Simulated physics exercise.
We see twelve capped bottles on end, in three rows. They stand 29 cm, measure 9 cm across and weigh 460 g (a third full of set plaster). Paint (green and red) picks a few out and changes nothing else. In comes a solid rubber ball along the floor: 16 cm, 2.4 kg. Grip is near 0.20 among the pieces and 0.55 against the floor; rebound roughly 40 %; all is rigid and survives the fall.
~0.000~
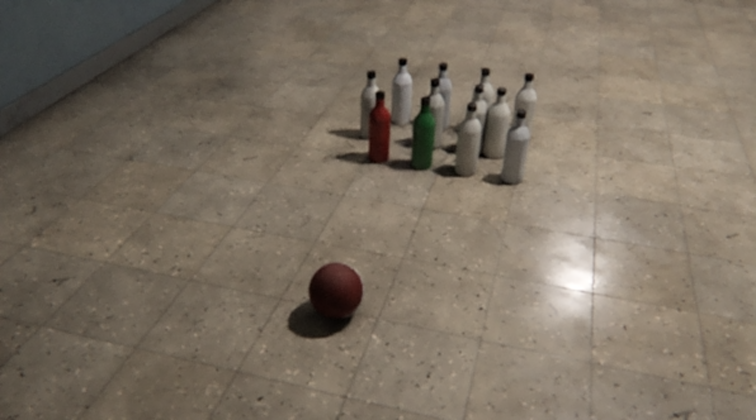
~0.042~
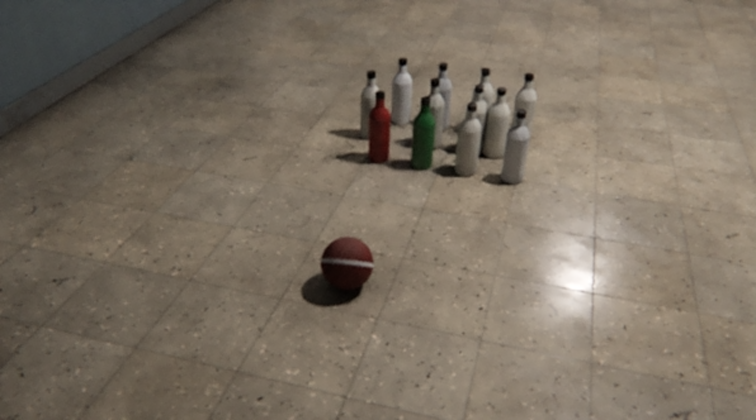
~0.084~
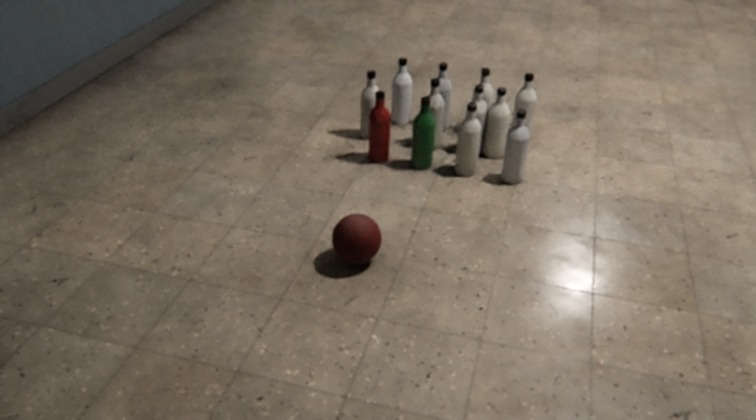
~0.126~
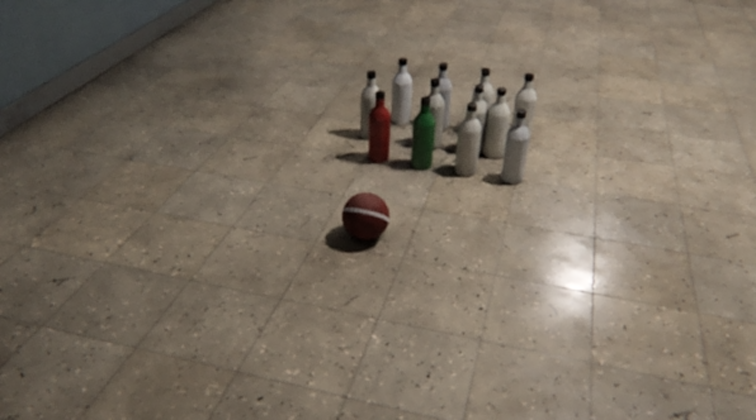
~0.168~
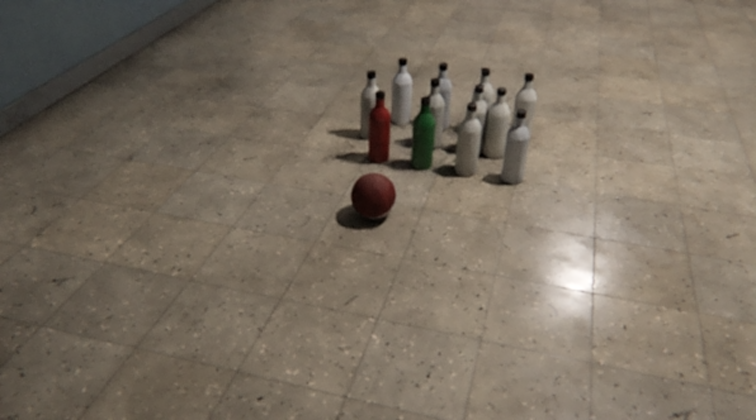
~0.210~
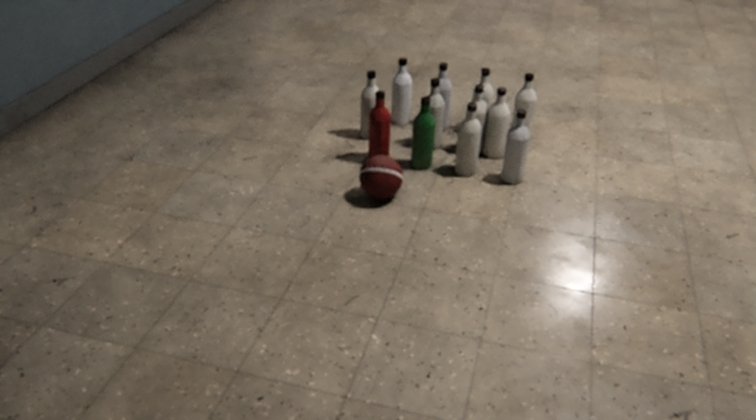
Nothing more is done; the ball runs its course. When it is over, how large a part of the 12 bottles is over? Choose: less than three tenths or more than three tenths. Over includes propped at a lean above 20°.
Upwards of three tenths of them.
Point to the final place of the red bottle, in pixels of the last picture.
At about (302, 73).
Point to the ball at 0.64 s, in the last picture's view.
Near (425, 82).
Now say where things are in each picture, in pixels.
In the first picture (pixels give the middle of a visible side), ball (337, 291) 91 cm before the front row; green bottle (420, 137); red bottle (382, 131); none has stirred.
The second picture shows ball (347, 263) 78 cm before the front row; red bottle (382, 131).
The third picture shows ball (357, 239) 65 cm before the front row; green bottle (420, 137).
The fourth picture shows ball (366, 216) 52 cm before the front row; green bottle (420, 137).
The fifth picture shows ball (374, 196) 39 cm before the front row; red bottle (382, 131).
The sixth picture shows ball (381, 177) 27 cm before the front row; green bottle (420, 137); red bottle (382, 131); none has stirred.
After 0.42 s, ball still moving; 4 of the 12 bottles over; red bottle lying flat; green bottle 50° from how it stood.
After 0.64 s, ball still moving; 5 of the 12 bottles over; red bottle lying flat; green bottle 59° from how it stood.
In the end (1.4 s), ball rolling away; 5 of the 12 bottles over; green bottle lying flat; red bottle lying flat. That is 42 per cent. From the last view, middles, green bottle near (496, 156), red bottle near (302, 73).
